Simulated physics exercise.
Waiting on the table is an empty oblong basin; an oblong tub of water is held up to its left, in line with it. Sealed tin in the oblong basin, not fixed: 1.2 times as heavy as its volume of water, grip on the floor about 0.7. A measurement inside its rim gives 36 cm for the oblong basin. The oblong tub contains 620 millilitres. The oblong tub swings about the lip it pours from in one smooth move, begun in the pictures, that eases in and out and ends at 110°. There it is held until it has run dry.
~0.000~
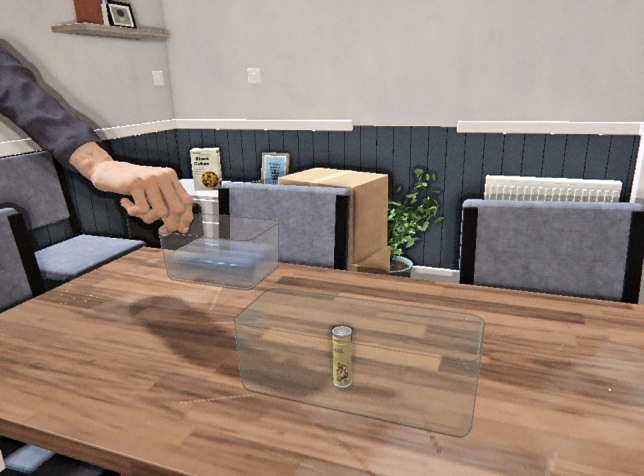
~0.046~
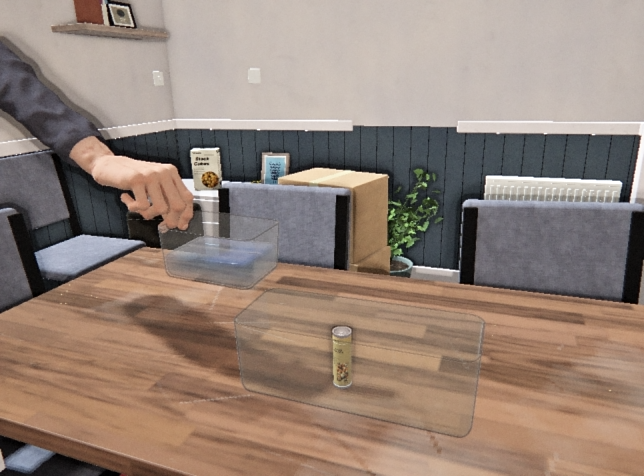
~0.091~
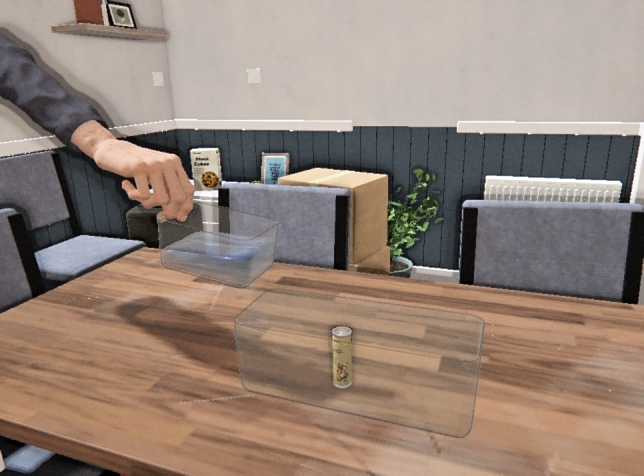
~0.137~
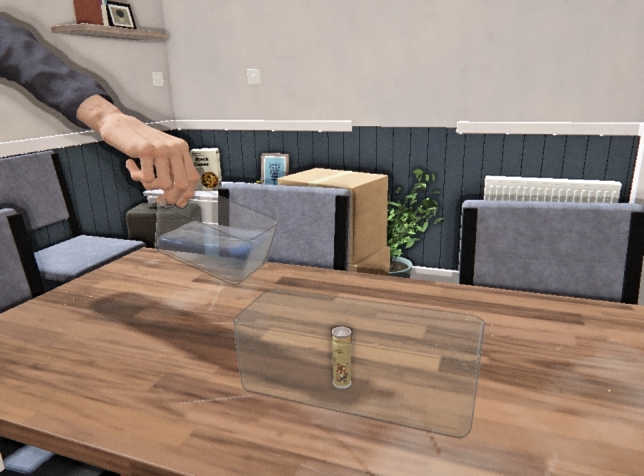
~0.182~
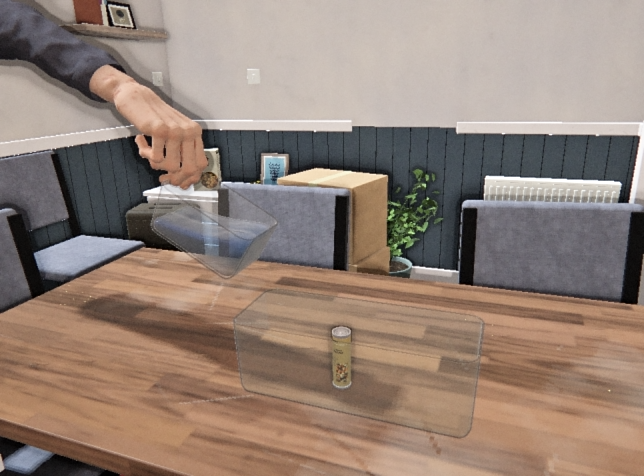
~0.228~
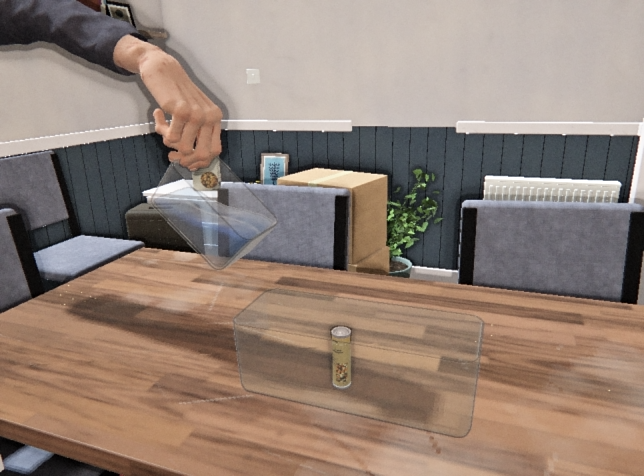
At a wooden dining table, a hand held a clear tub of water left of an empty see-through basin with a small tin by it, then smoothly tilted the tub steeply toward the basin.
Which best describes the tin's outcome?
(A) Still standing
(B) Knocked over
The answer is A.
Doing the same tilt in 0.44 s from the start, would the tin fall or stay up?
Outcome - the tin ends up overturned.
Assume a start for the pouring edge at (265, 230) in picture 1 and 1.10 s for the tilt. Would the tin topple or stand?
It tumbles.
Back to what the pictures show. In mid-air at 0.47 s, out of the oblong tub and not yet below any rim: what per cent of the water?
62 %.
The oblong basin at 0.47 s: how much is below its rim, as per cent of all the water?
I reckon close to 4 percent of it.
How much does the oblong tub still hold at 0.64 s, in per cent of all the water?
Close to 3 percent of the whole amount.
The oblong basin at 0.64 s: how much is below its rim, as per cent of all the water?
My estimate is about 86 percent.
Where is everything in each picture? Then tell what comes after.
It leans 0°; its right rim is at (266, 232); the water meets the walls at (185, 246) and (267, 255); the oblong basin's rim runs from (251, 304) to (482, 340); the tin's top is at (342, 334), in the first picture.
It leans 2°; its right rim is at (266, 232); the water meets the walls at (184, 244) and (267, 252), in the second picture.
It leans 8°; its right rim is at (266, 232); the water meets the walls at (181, 239) and (265, 247), in the third picture.
It leans 17°; its right rim is at (265, 232); the water meets the walls at (176, 229) and (263, 241), in the fourth picture.
It leans 29°; its right rim is at (265, 232); the water meets the walls at (173, 211) and (262, 234), in the fifth picture.
It leans 43°; its right rim is at (264, 232); the water meets the walls at (173, 191) and (261, 226), in the sixth picture.
By 0.47 s the tilt is 106° and 34 per cent is still to pour; the tin stands where it began.
By 0.64 s the tilt is 110° and 3 per cent is still to pour; the tin stands where it began.
By 0.83 s the tilt is 110° and 0 per cent is still to pour; the tin stands where it began.
By 1.03 s the tilt is 110° and 0 per cent is still to pour; the tin stands where it began.
At rest the tin stands where it began.
